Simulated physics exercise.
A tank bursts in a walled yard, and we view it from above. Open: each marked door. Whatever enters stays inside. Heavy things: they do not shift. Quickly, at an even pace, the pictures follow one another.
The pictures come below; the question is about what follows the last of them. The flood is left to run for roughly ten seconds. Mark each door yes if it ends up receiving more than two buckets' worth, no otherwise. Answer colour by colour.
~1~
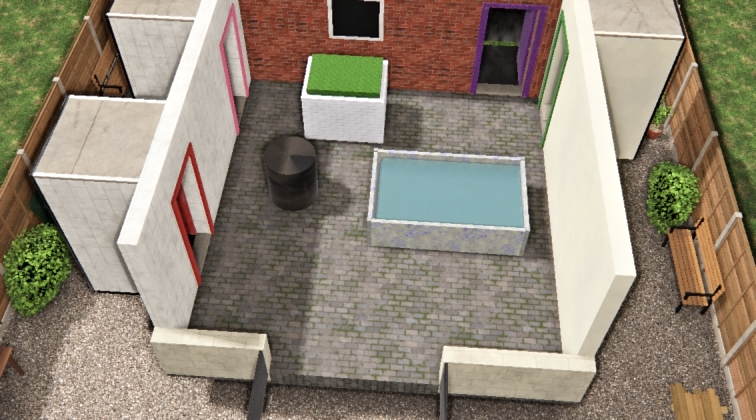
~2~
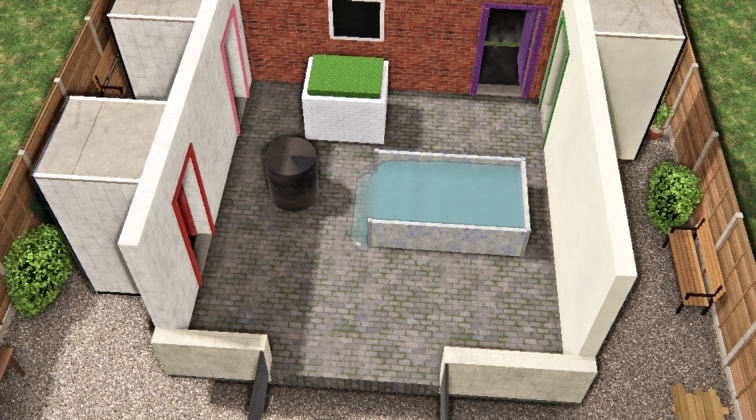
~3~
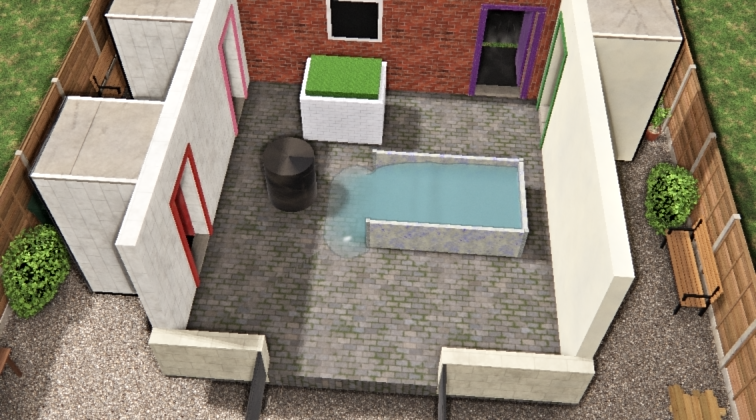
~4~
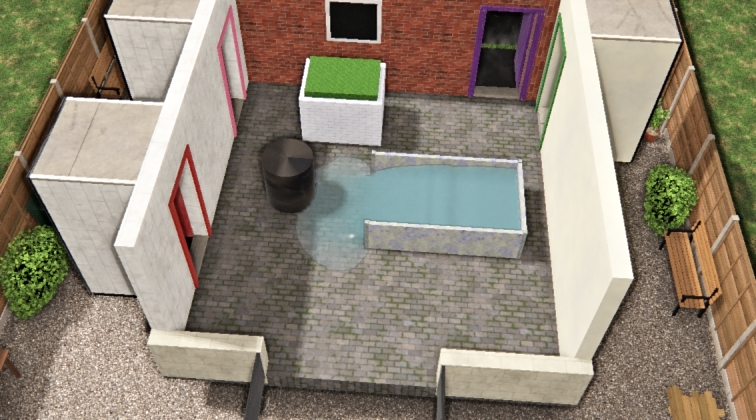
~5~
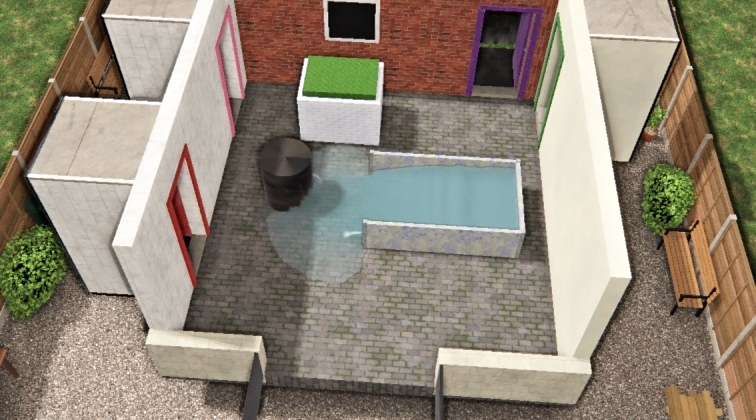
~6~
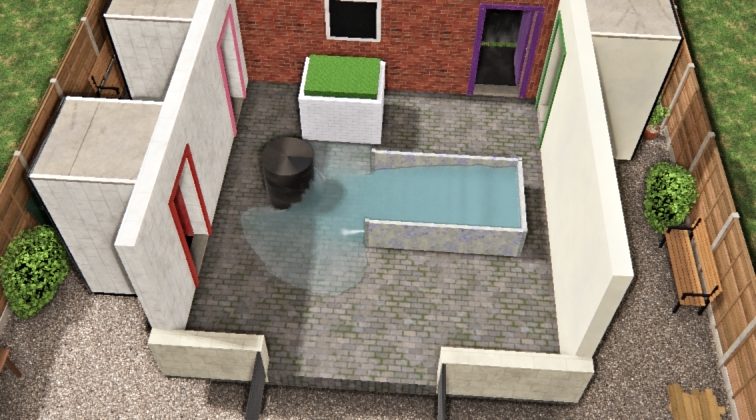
Red door - yes, purple door - no, green door - no, pink door - yes.
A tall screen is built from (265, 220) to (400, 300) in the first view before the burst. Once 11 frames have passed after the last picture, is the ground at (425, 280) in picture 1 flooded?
Looks like that place is swamped.
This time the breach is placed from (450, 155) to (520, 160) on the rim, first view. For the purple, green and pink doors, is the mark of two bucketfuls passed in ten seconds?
Going through them, the purple one clears the cutoff, the green one clears the cutoff, the pink one clears the cutoff.
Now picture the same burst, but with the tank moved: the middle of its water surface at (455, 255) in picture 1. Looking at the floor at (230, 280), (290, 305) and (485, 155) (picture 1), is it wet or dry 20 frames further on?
As listed: Wet, wet, clear.
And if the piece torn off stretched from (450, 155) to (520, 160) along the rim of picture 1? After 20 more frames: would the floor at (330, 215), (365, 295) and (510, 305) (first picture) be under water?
The first spot is spared, the second spared and the third spared.
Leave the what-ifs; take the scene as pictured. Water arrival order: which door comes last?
That would be the one in purple.
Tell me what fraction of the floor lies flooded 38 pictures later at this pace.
Near 85 in a hundred.
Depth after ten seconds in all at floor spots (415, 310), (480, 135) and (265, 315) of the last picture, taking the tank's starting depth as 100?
In order: About 4, 8 and 6 in a hundred.
A moment on, water covers 30 % of the floor; the red door under two buckets in, the purple door not reached, the green door not reached, the pink door not reached.
Next, water covers 40 % of the floor; the red door far over two buckets in, the purple door not reached, the green door not reached, the pink door over two buckets in.
Then, water covers 50 % of the floor; the red door far over two buckets in, the purple door not reached, the green door not reached, the pink door over two buckets in.
Later, water covers 85 % of the floor; the red door far over two buckets in, the purple door wet at the sill, nothing in, the green door wet at the sill, nothing in, the pink door far over two buckets in.
In the end, water covers 95 % of the floor; the red door far over two buckets in, the purple door wet at the sill, nothing in, the green door wet at the sill, nothing in, the pink door far over two buckets in.
